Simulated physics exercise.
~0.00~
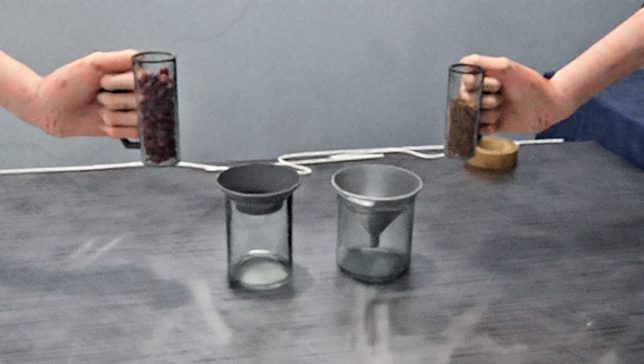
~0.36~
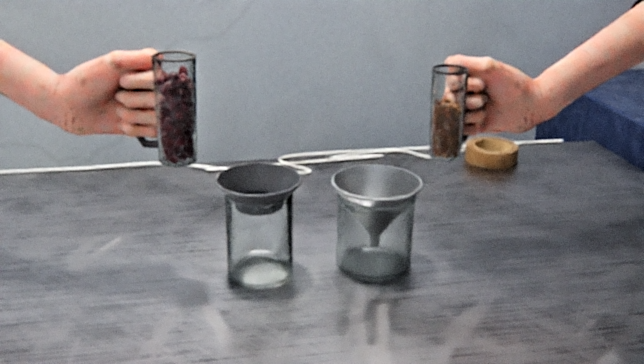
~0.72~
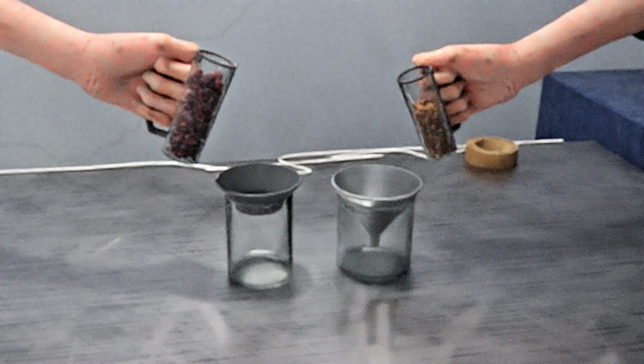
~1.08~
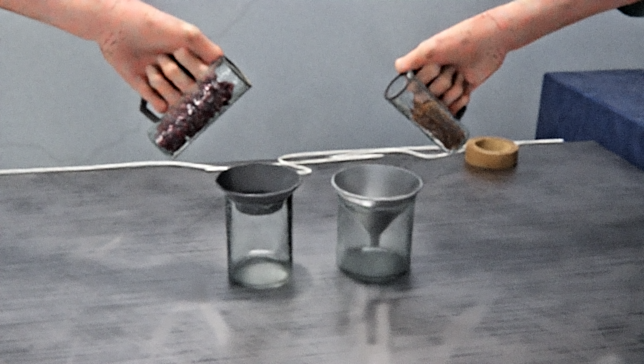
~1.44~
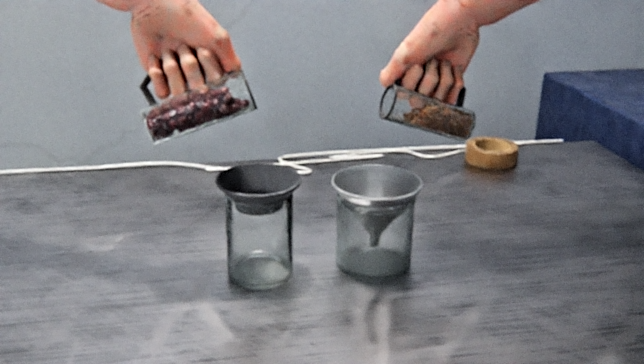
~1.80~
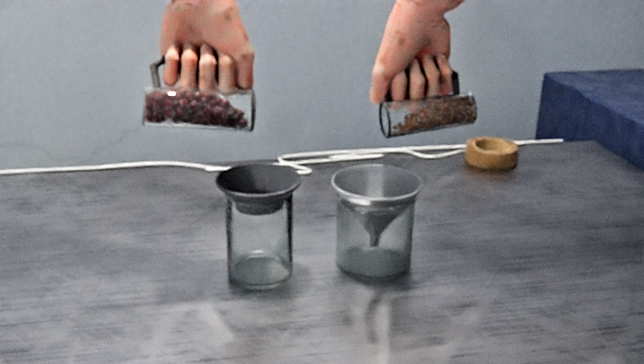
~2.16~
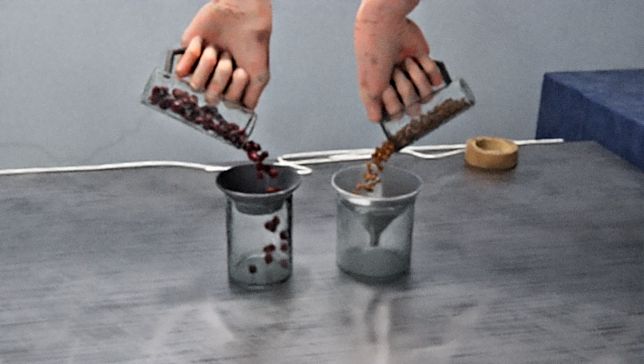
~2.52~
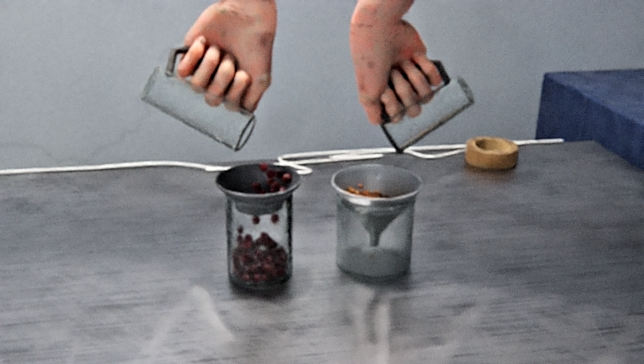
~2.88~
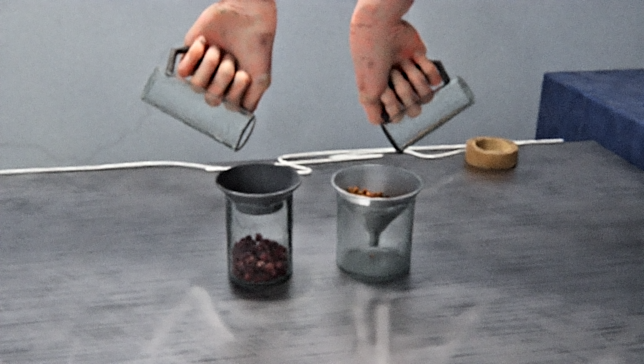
Two hands tipping glass cups over funnels in jars, dark red pieces dropping through the left, brown pieces staying in the right.
